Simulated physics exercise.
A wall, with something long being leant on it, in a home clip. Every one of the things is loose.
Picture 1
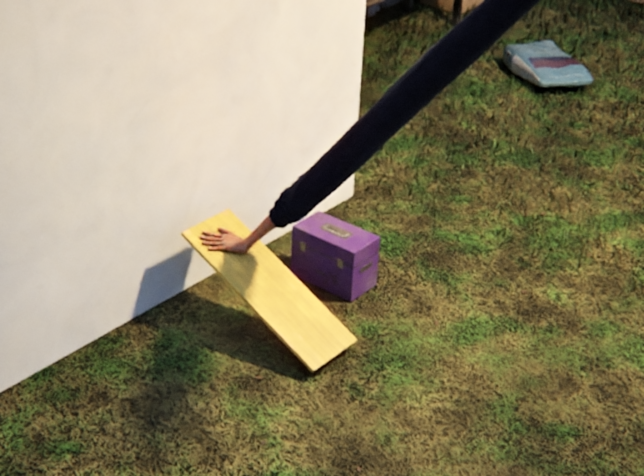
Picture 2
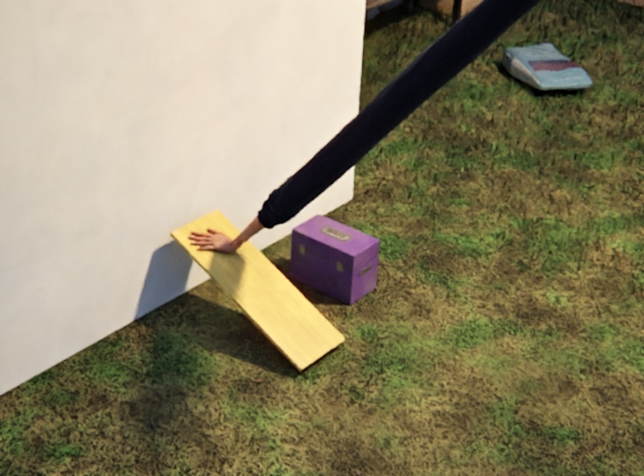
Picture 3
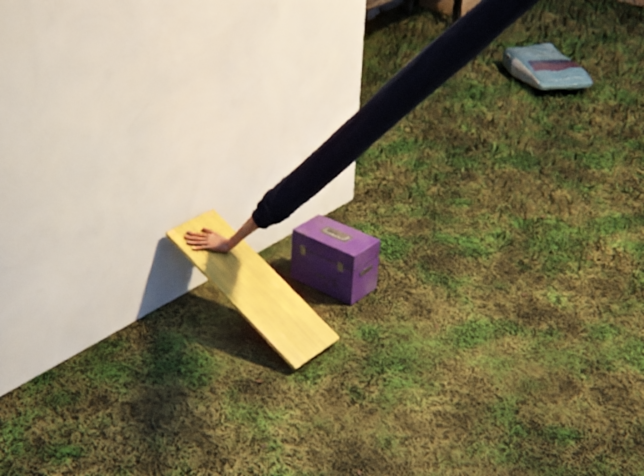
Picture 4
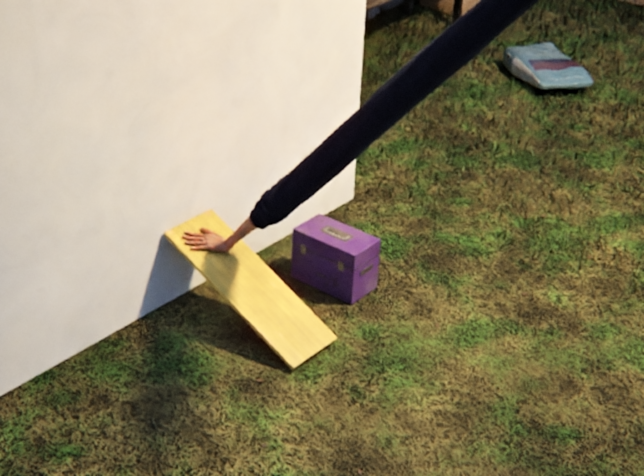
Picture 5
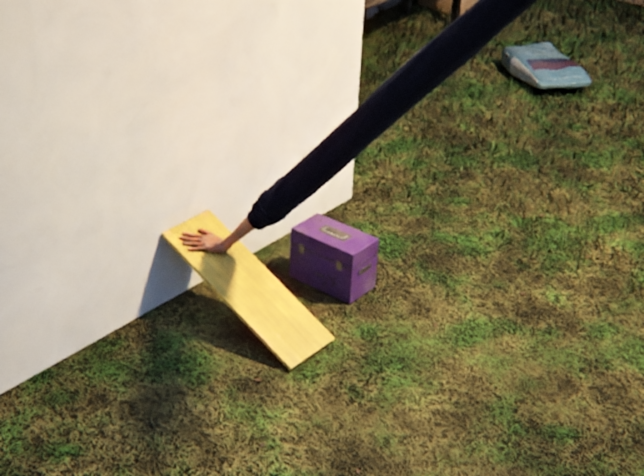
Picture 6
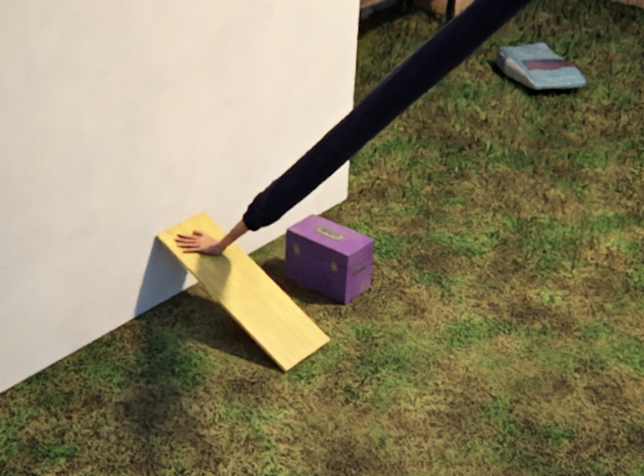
A hand moves a tilted yellow board slightly left against a white wall, beside a purple toolbox.
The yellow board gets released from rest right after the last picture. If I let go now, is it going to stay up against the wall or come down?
Basically it shifts downward.
Then, 0.30 s on from there, yellow board sunk by 10° near (247, 304).
Then, 0.40 s on from there, yellow board sunk by 25° near (249, 326).
Then, 1.80 s on from there, yellow board resting near (250, 325).
In the end, moved from the start, yellow board; purple toolbox unmoved. At the end, from the last picture's camera, yellow board near (249, 325). The board slips out.
